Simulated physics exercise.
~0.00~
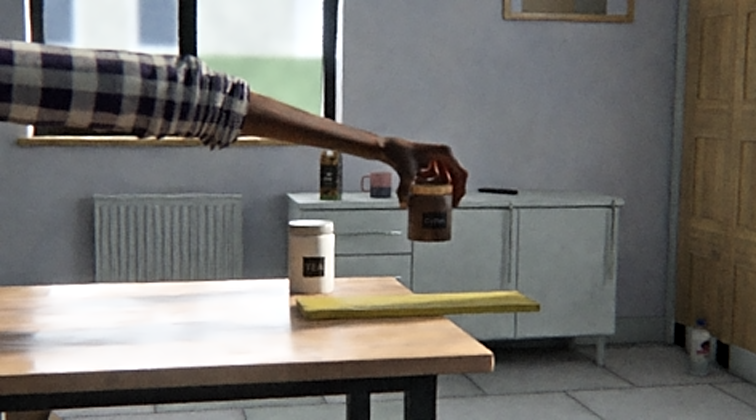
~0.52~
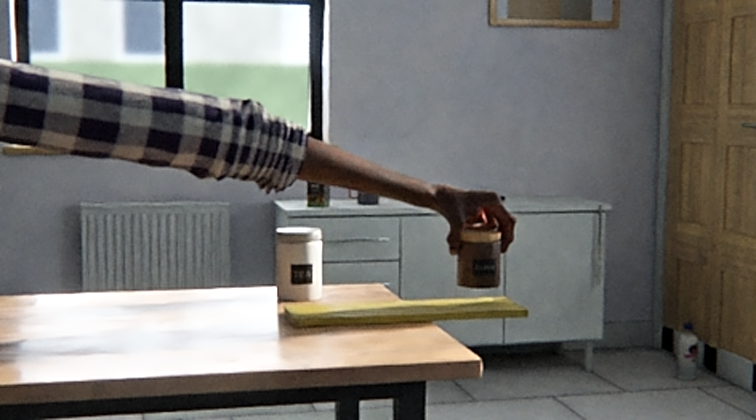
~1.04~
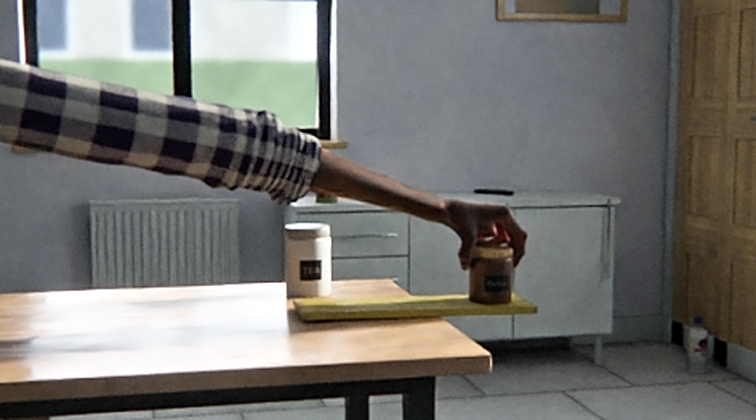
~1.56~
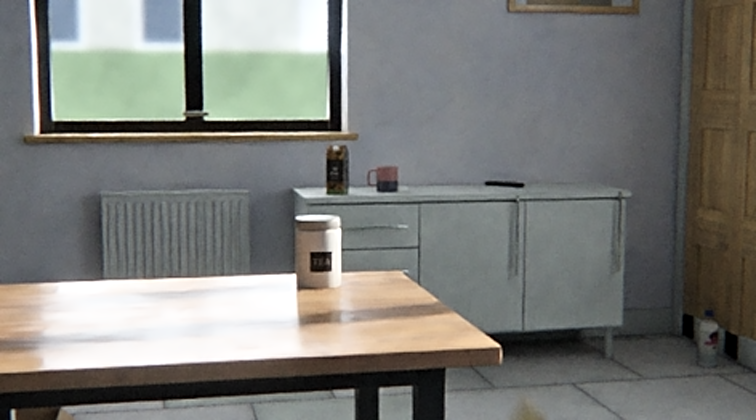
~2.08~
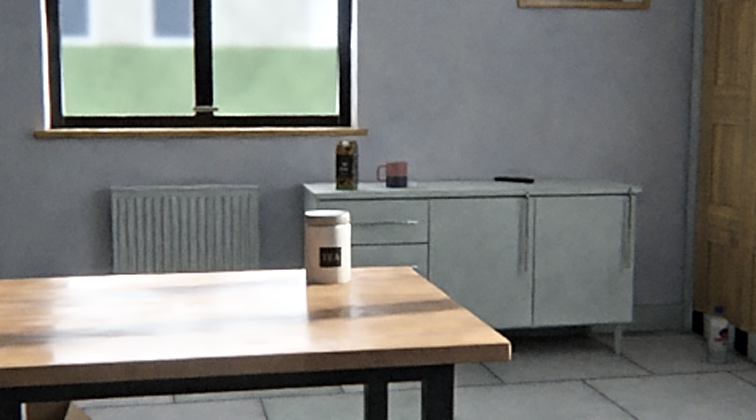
The footage shows a hand lowering a brown jar onto the overhanging end of a yellow board on a wooden table, near a white jar. The board tips off the edge and drops with the brown jar, leaving only the white jar standing on the table.
